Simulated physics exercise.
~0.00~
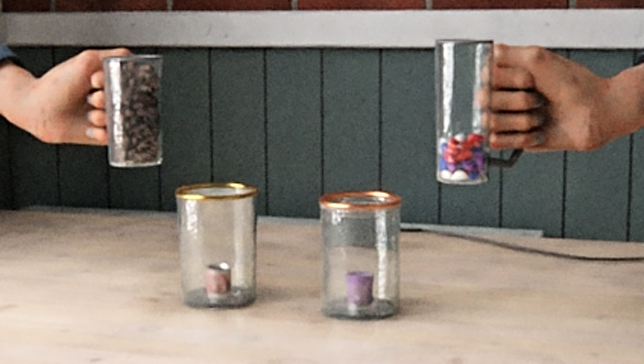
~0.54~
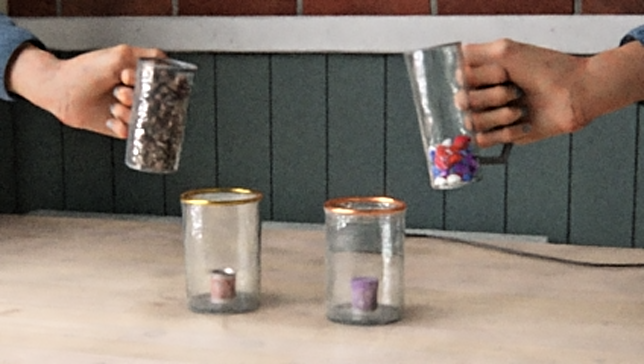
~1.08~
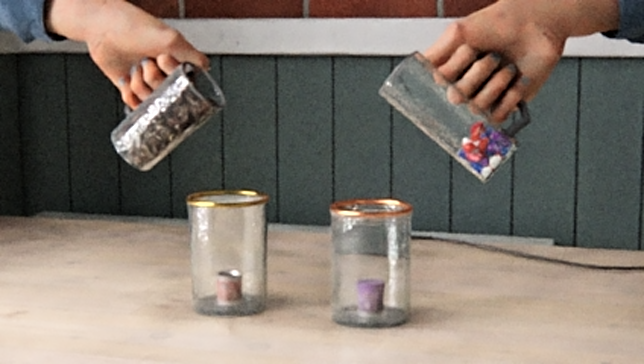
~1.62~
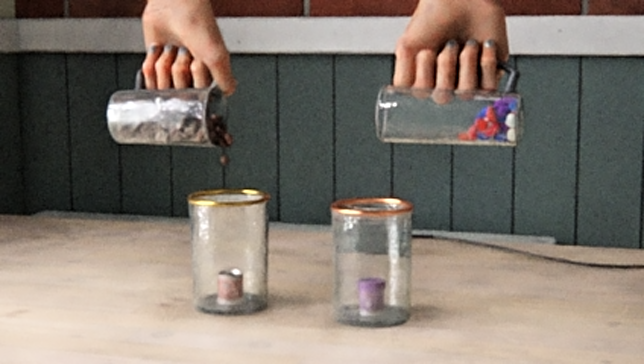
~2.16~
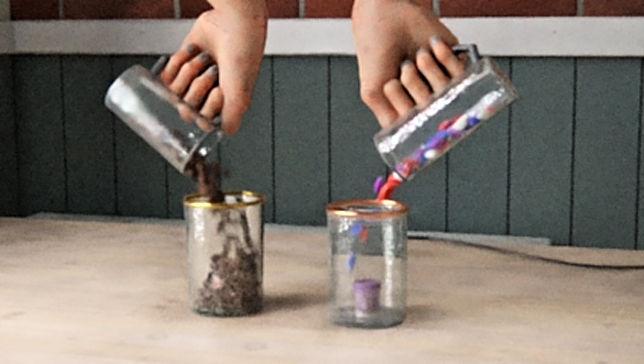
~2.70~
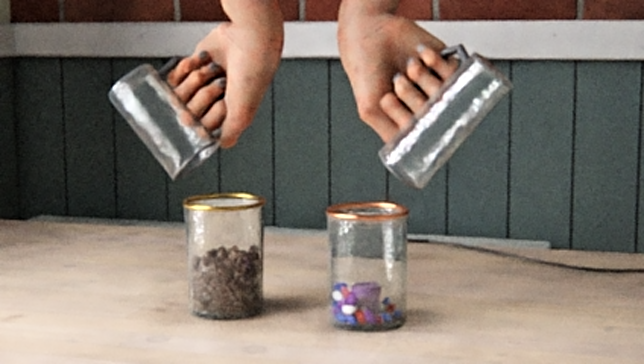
On a pale wooden tabletop before dark green panelling and a strip of brick, seen from the front, stand two clear glasses, the left gold-rimmed with a small brownish object inside, the right copper-rimmed with a small purple one. Two hands hold clear mugs above them, the left full of dark brown bits, the right holding fewer red, white and purple pieces. The hands tilt the mugs inward until they lie sideways, and brown bits start falling first. Both mugs tip further and empty. The left object ends up buried, while the purple one still shows among the colourful pieces.
